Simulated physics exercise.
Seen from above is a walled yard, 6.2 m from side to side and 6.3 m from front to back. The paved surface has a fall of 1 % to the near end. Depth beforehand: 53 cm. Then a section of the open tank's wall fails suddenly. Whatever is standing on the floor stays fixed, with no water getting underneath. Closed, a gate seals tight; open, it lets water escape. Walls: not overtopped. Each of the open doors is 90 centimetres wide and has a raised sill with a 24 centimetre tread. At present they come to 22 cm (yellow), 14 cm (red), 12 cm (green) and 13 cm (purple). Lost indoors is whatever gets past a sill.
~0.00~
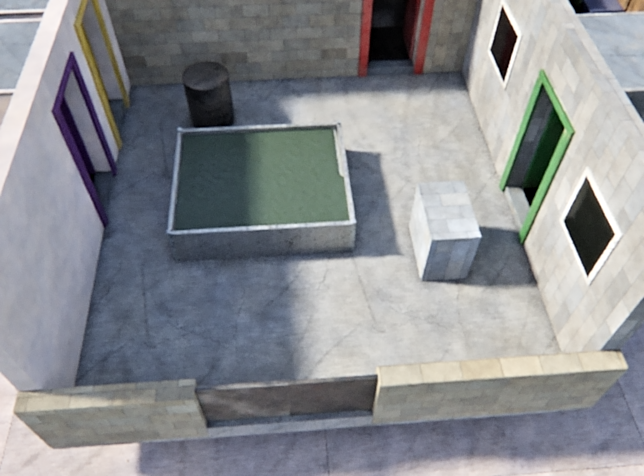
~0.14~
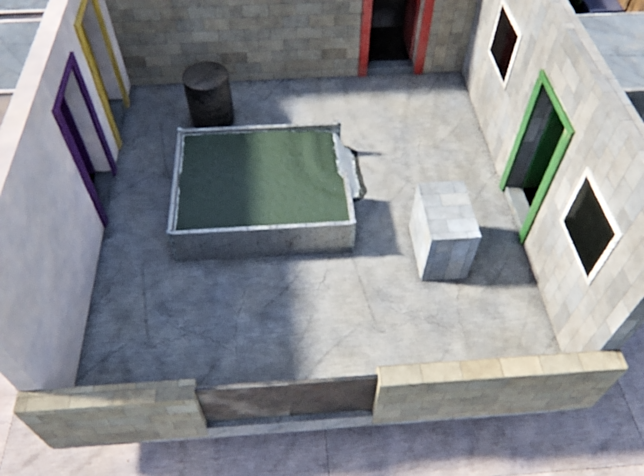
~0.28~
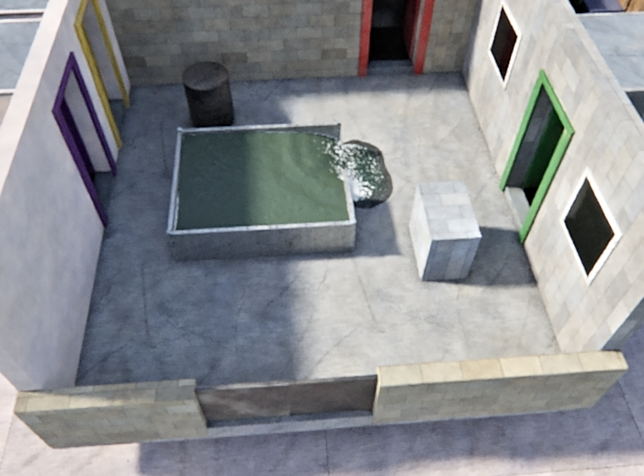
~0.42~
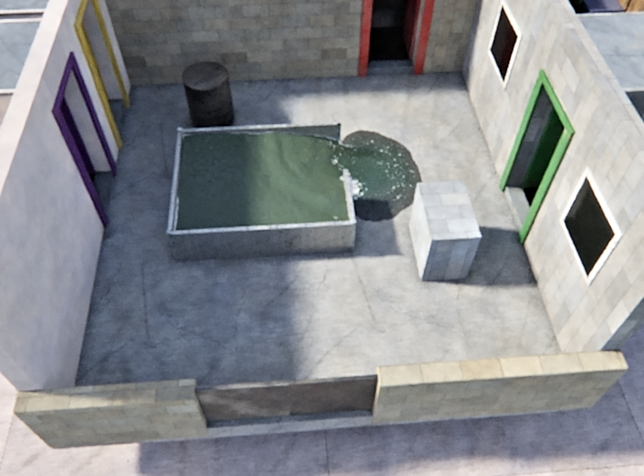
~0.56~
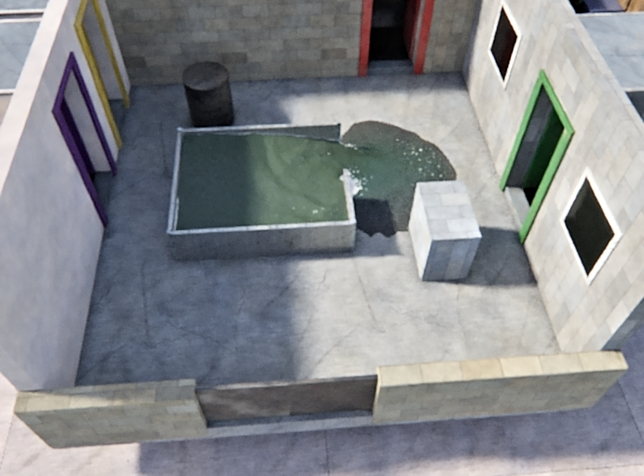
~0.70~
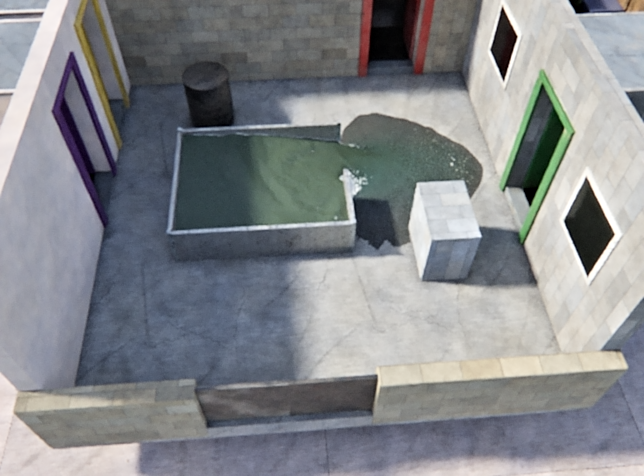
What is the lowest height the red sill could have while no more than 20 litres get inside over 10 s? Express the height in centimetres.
9.5 cm.
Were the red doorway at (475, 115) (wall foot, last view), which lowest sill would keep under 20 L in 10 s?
It needs roughly 17 cm.
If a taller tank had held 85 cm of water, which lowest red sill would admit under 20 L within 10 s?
Step height: Approx. 18 cm.
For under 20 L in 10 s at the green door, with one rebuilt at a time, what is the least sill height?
At green, roughly 17 cm.
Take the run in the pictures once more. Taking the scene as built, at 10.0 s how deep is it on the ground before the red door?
Some 6.5 cm.
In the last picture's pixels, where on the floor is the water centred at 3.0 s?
My guess is close to (343, 185).
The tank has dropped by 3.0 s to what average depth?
Near 30 cm, averaged.
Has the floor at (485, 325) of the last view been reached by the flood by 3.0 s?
At that moment it's submerged.
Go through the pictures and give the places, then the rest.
In the first frame, the open tank at (261, 177) is whole and still, 53 cm deep; the red door at (396, 27) is dry.
In the second frame, the front is at (360, 192), 0.3 m from the gap at (340, 165); 0.2 m2 of floor is wet, 53 cm left at the back.
In the third frame, the gap is at (339, 167), the front 0.7 m out at (386, 191); the back of the open tank holds 53 cm.
In the fourth frame, water pours out at (339, 168) and has run 1.2 m, to (416, 186); about 7 cm deep outside, 53 cm at the back.
In the fifth frame, the gap is at (339, 167), the front 1.8 m out at a hidden place; the back of the open tank holds 53 cm.
In the sixth frame, the gap is at (339, 167), the front 2.2 m out at (476, 175); the back of the open tank holds 53 cm; the red door at (396, 27), 2.8 m from the gap, is still 1.4 m from the nearest water.
After 1.4 s water covers 20 % of the floor, deepest (30 cm) near (349, 165); it has not reached the red door.
After 3.0 s water covers 35 % of the floor, deepest (28 cm) near (466, 95); 14 cm at the red door, 0 litres in over its 14 cm sill.
After 10.0 s water covers 95 % of the floor, deepest (13 cm) near (554, 383); 6 cm at the red door, 1 litre in over its 14 cm sill.
At the red door as built, the water arrived by 1.9 s and peaked near 14 cm at 3.2 s.
Run again over the same 10 s with other heights there, 30 litres in over 8.5 cm, 5 litres over 12 cm. The limit of 20 litres is kept from about 9.5 cm up.
